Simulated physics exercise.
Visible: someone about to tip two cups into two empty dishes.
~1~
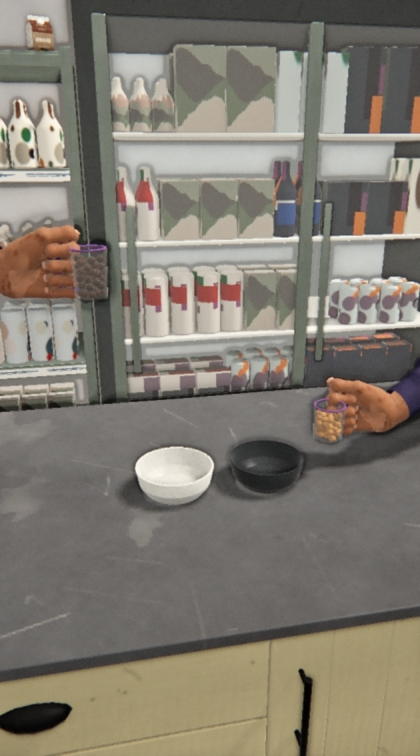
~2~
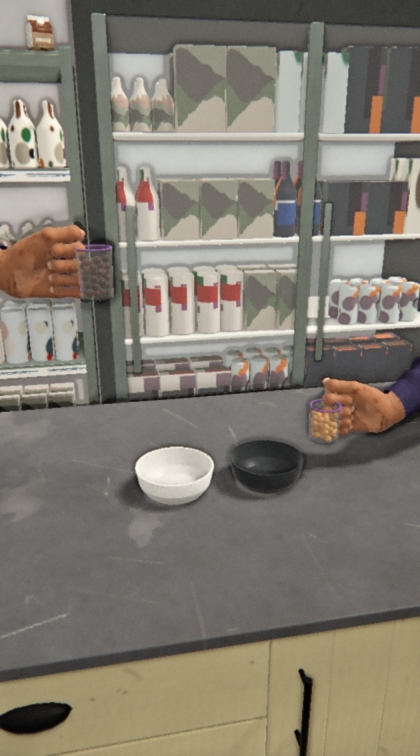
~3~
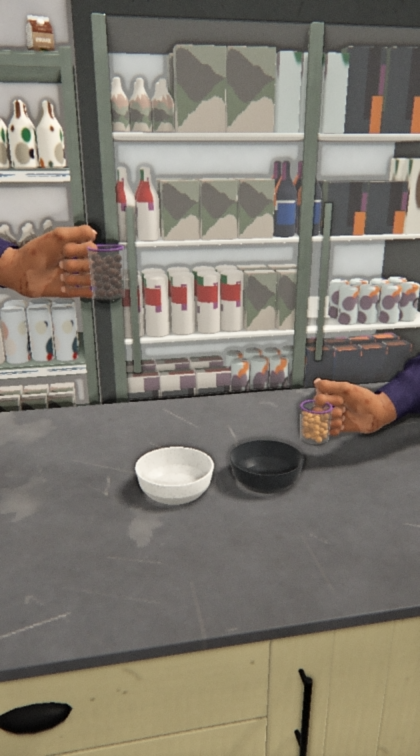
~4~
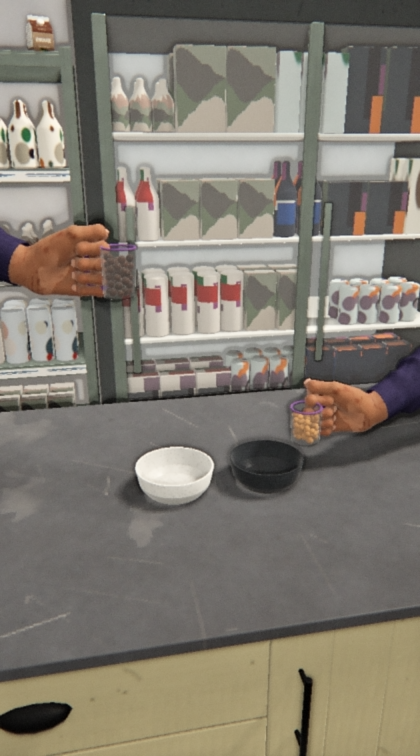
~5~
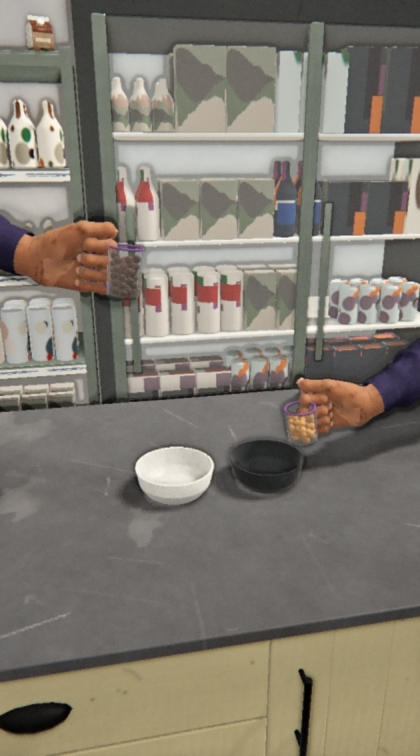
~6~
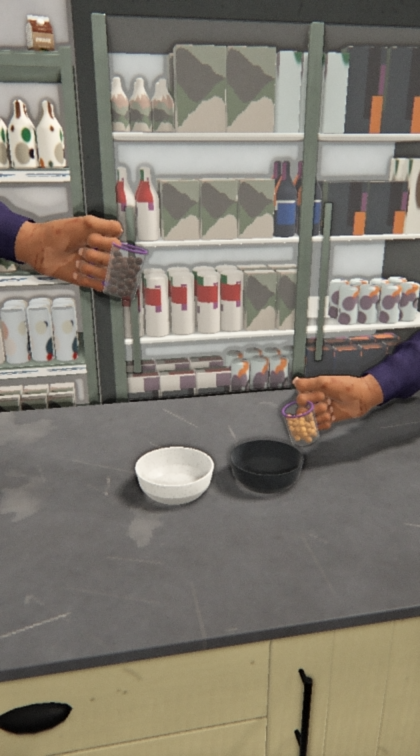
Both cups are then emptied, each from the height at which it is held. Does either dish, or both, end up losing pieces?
Left dish: Loses pieces; right dish: Loses nothing.
Then, 0.62 s past the last view, left, all still in the cup; right, all still in the cup.
Then, 1.16 s past the last view, left, most still in the cup, a stray few in the dish, about a quarter in the air; right, nearly all still in the cup, a stray few in the dish, a small part in the air.
Then, 1.62 s past the last view, left, about half in the dish, a small part outside the dish, about a quarter in the air; right, all in the dish.
Finally, left, about half in the dish, about half outside the dish; right, all in the dish, none outside the dish.
